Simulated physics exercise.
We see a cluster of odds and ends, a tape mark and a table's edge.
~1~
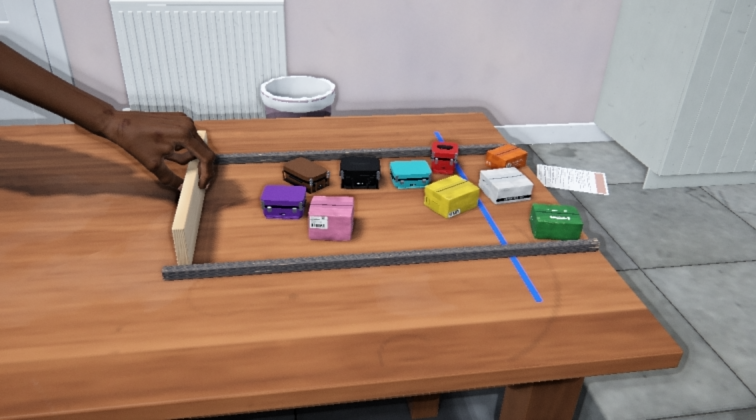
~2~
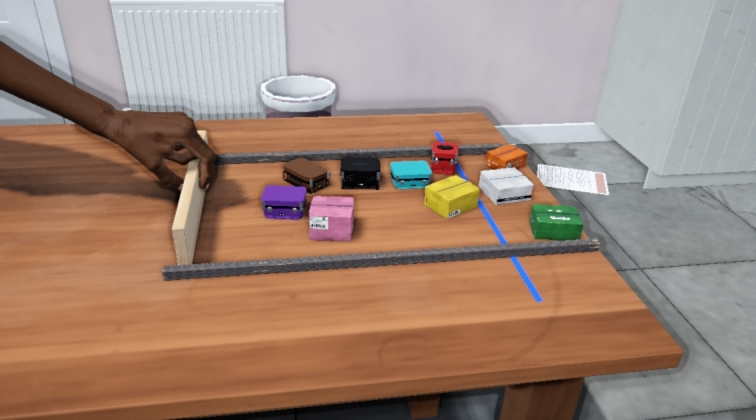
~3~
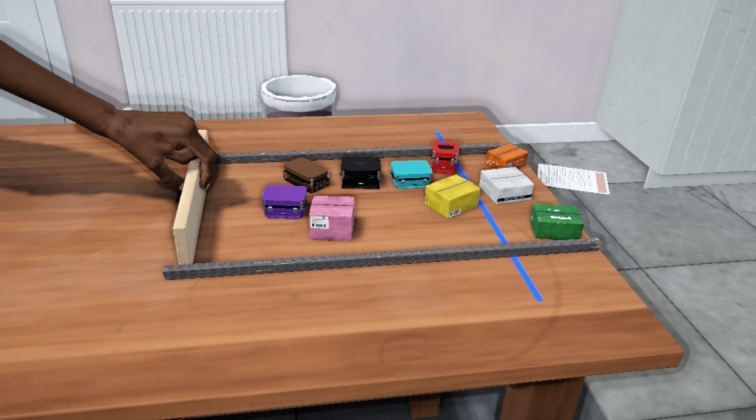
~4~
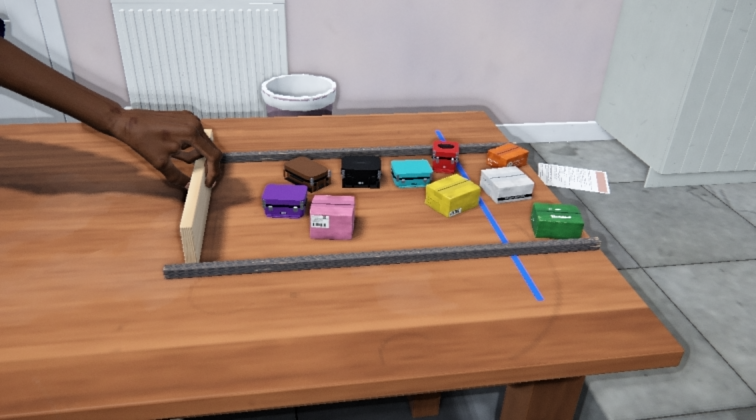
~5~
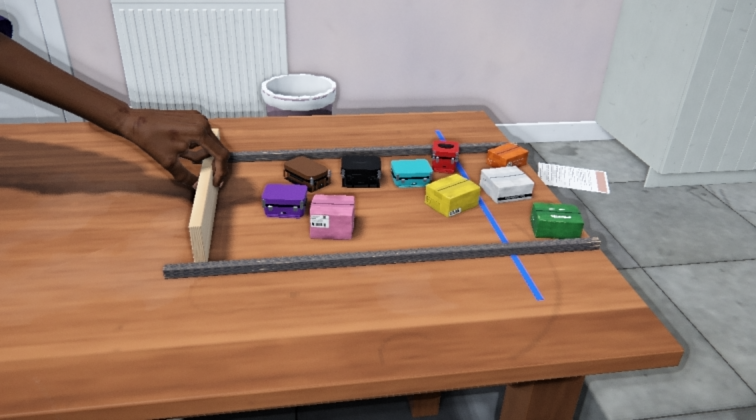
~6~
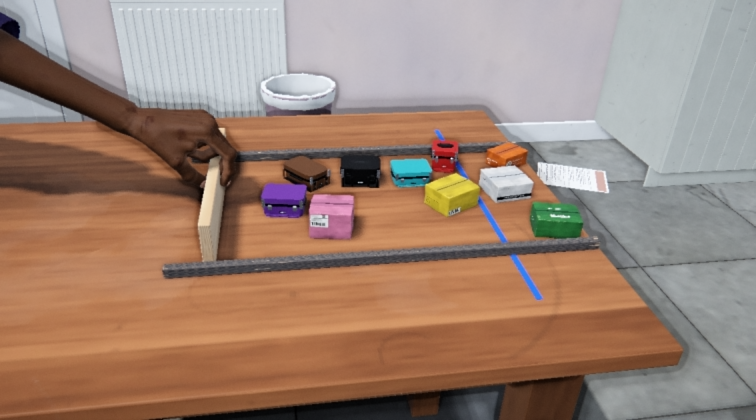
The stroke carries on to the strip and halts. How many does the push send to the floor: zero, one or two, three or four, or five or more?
Outcome: The number that fall off is one or two.
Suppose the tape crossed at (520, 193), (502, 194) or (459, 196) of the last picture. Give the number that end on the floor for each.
It would be 6, 3 and 1.
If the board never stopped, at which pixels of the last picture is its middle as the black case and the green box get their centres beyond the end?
Its middle is around (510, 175) and around (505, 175).
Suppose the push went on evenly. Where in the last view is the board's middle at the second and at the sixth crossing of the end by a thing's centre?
About (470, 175), then (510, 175).
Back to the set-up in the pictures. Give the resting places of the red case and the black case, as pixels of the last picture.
Near (475, 150) and (507, 166).
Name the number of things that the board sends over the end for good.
Fallen: 2.
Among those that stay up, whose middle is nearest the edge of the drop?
That is the orange box.
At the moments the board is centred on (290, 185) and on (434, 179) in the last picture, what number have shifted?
First 2, then 9.
A little later, none off yet; orange box at rest near (507, 157); green box at rest near (556, 221); white box at rest near (506, 184).
Next, none off yet; orange box at rest near (513, 155); green box at rest near (556, 221); white box shifted about its own width near (548, 188).
When it is over, the number that fall off is one or two; down, turquoise case and white box.
